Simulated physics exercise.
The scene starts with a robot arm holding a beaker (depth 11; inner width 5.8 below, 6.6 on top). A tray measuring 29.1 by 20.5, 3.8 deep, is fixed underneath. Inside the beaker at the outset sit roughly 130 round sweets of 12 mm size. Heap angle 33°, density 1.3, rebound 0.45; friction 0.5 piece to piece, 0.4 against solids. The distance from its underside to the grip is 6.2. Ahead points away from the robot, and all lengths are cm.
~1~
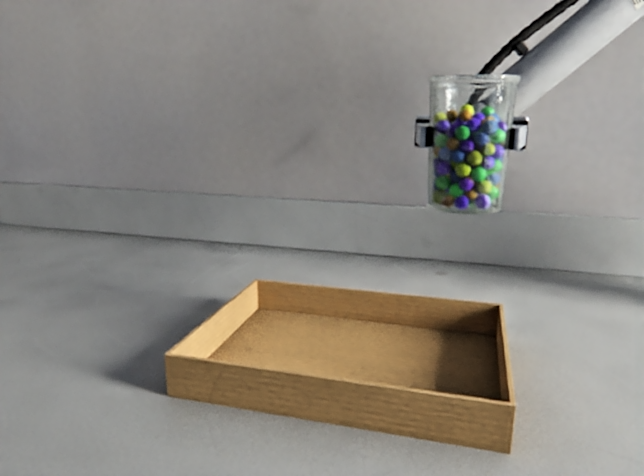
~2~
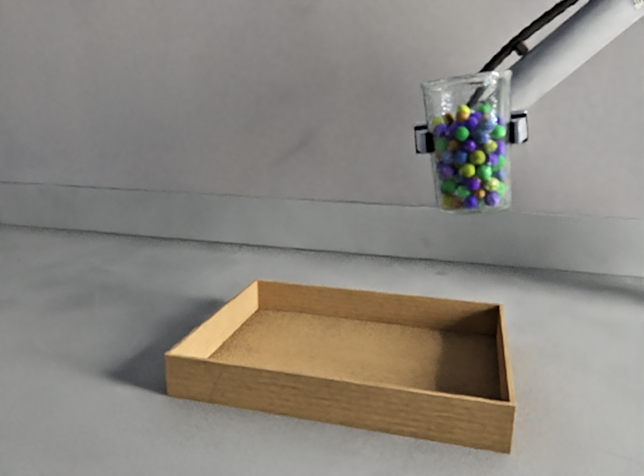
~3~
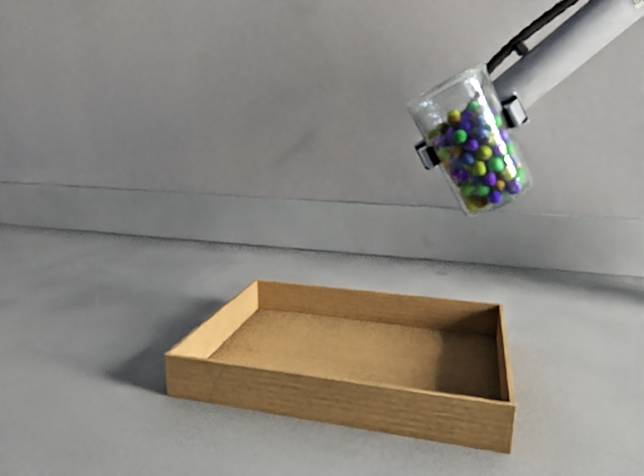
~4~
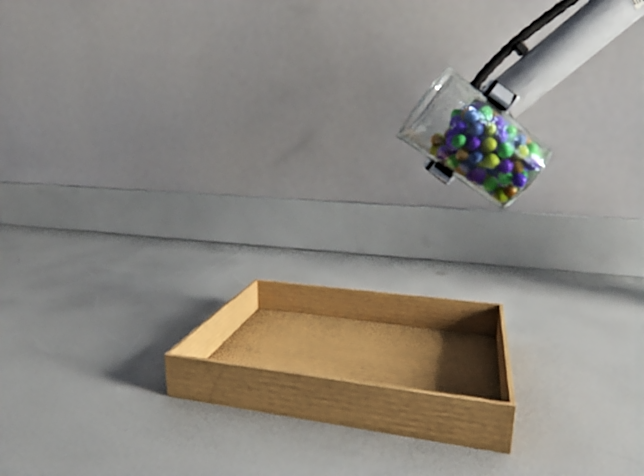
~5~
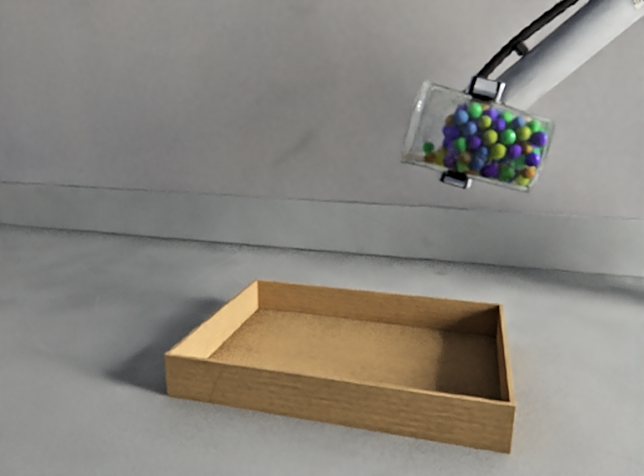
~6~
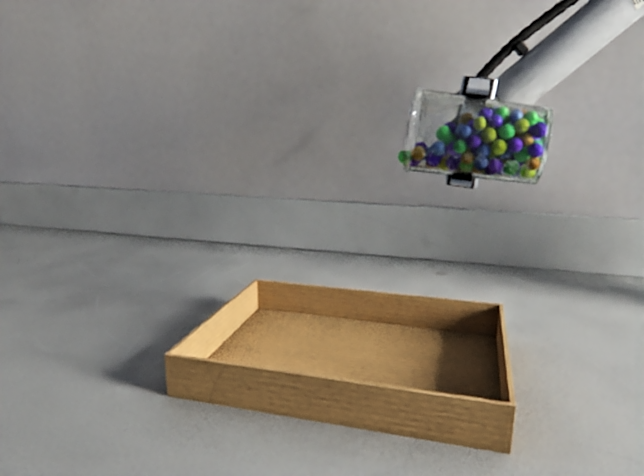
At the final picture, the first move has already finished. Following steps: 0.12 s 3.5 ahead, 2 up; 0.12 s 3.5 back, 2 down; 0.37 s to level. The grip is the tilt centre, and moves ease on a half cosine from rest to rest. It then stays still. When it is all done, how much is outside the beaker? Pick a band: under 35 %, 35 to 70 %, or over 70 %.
35 to 70 %.
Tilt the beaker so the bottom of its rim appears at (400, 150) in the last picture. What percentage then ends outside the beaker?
Somewhere around 15 %.
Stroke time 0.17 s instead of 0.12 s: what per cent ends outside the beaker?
Then about 20 per cent.
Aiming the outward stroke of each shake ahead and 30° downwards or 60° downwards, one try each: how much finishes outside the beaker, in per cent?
Result: Approx. 20 % and 5 %, one try each.
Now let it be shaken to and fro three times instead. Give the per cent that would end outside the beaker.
It would come to about 75 %.
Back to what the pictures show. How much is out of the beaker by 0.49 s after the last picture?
Roughly 50 per cent by then.
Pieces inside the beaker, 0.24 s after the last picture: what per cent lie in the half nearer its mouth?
Mouth half share: Roughly 85 %.
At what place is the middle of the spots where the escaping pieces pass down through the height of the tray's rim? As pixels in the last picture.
Check roughly (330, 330) in the last picture.
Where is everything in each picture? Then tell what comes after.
In the first picture, beaker middle at (469, 145), level; upper third of the load around (472, 128), from x 440 to 500, top at y 110; 132 in the beaker.
In the second picture, beaker middle at (470, 145), tilted 8° forward; upper third of the load around (472, 129), from x 440 to 500, top at y 110.
In the third picture, beaker middle at (473, 145), tilted 29° forward; upper third of the load around (472, 127), from x 435 to 515, top at y 105.
In the fourth picture, beaker middle at (476, 142), tilted 55° forward; upper third of the load around (475, 129), from x 435 to 535, top at y 110.
In the fifth picture, beaker middle at (477, 139), tilted 76° forward; upper third of the load around (483, 125), from x 425 to 540, top at y 110.
In the sixth picture, beaker middle at (477, 138), tilted 84° forward; upper third of the load around (495, 127), from x 405 to 540, top at y 110; 132 in the beaker.
Then, 0.24 s later, tilted 84° forward, highest piece 25 above the table; 92 in the beaker, 40 in flight or on a rim.
Then, 0.49 s later, tilted 21° forward, highest piece 26 above the table; 68 in the beaker, 60 in the tray, 4 in flight or on a rim.
Then, 0.81 s later, level, highest piece 24 above the table; 68 in the beaker, 64 in the tray.
Then, 1.86 s later, level, highest piece 24 above the table; 68 in the beaker, 64 in the tray.
At rest, 68 in the beaker, 64 in the tray. That is 48 % outside the beaker.
